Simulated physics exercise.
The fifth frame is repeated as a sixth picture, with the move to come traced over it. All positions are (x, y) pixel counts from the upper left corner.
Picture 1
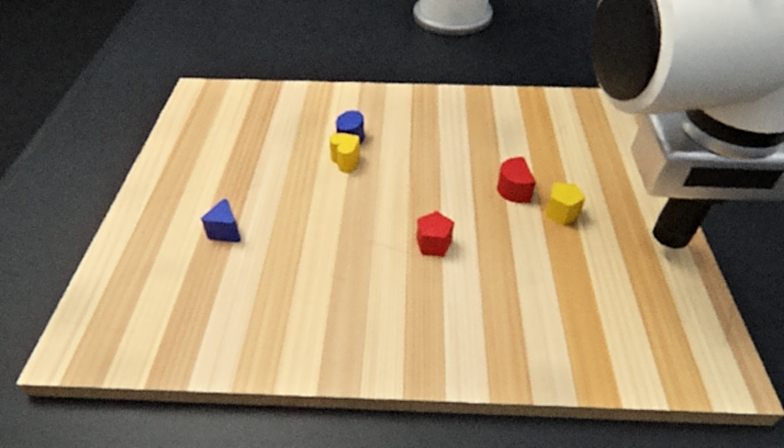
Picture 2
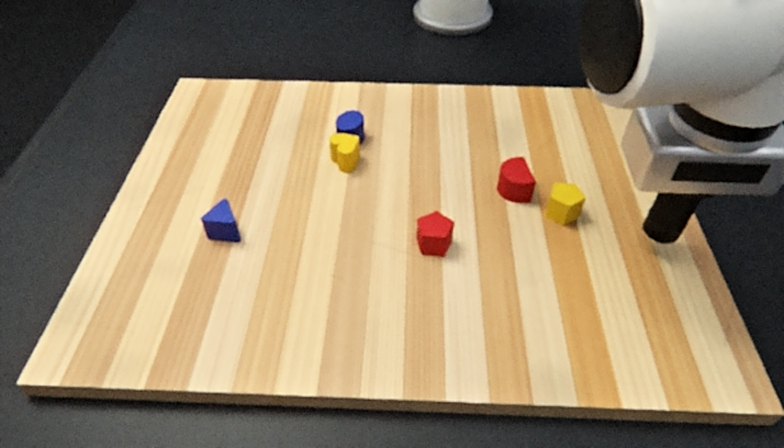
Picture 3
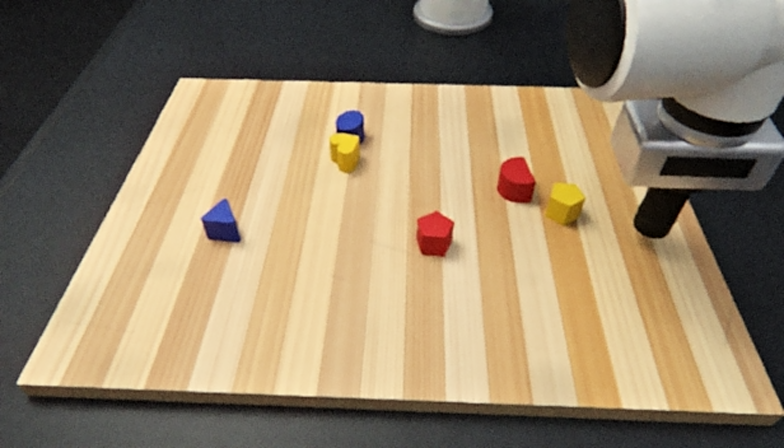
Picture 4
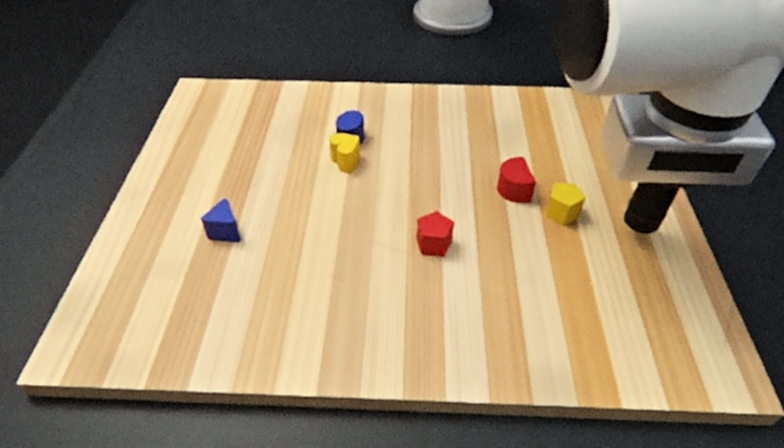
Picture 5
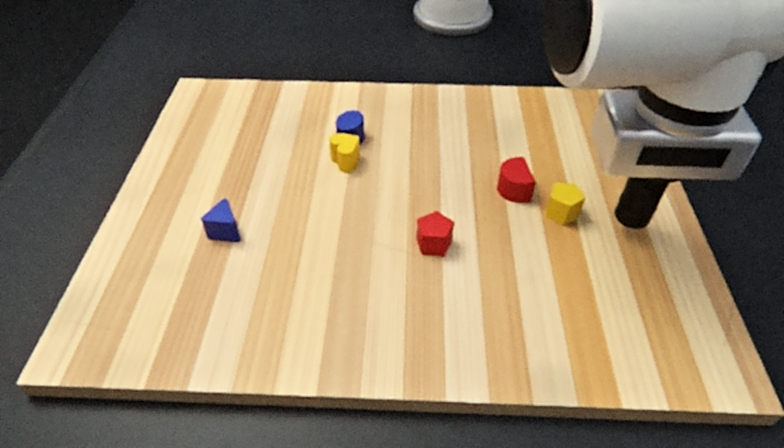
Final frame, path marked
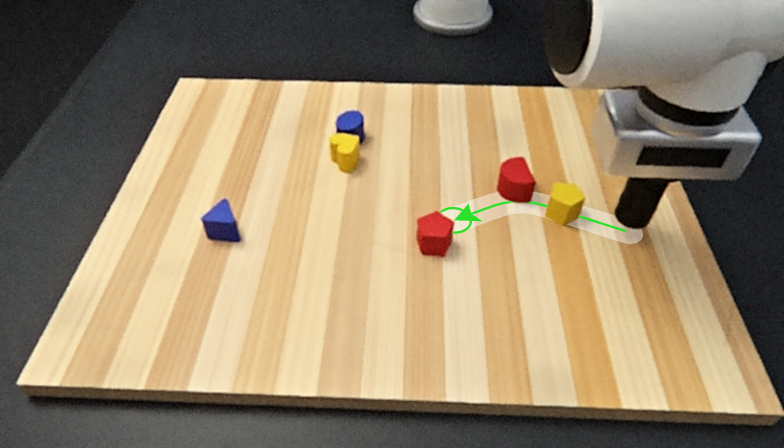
A robot arm with a black post moved slowly left and slightly up a striped wooden board, nearing a yellow pentagon block, while the red, blue and yellow blocks all stayed still.
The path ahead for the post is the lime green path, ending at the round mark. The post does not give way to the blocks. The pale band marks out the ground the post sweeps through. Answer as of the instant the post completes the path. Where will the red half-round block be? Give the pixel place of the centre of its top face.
By then it is at (491, 165).
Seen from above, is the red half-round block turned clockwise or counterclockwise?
The block turns clockwise.
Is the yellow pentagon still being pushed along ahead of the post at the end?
Yes - that is the case.
The drawn path runs from (625, 231) through (564, 212) and (506, 203) to (454, 220).
One third of the way, post (568, 198); red half-round block (509, 168), turned 25° clockwise; yellow pentagon (535, 187), turned 20° anticlockwise.
Two thirds of the way, post (509, 189); red half-round block (491, 165), turned 85° clockwise; yellow pentagon (480, 188), turned 75° anticlockwise.
At the end, post (456, 207); red pentagon not moved; red half-round block (491, 165), turned 85° clockwise; yellow pentagon (424, 201), turned 55° anticlockwise.
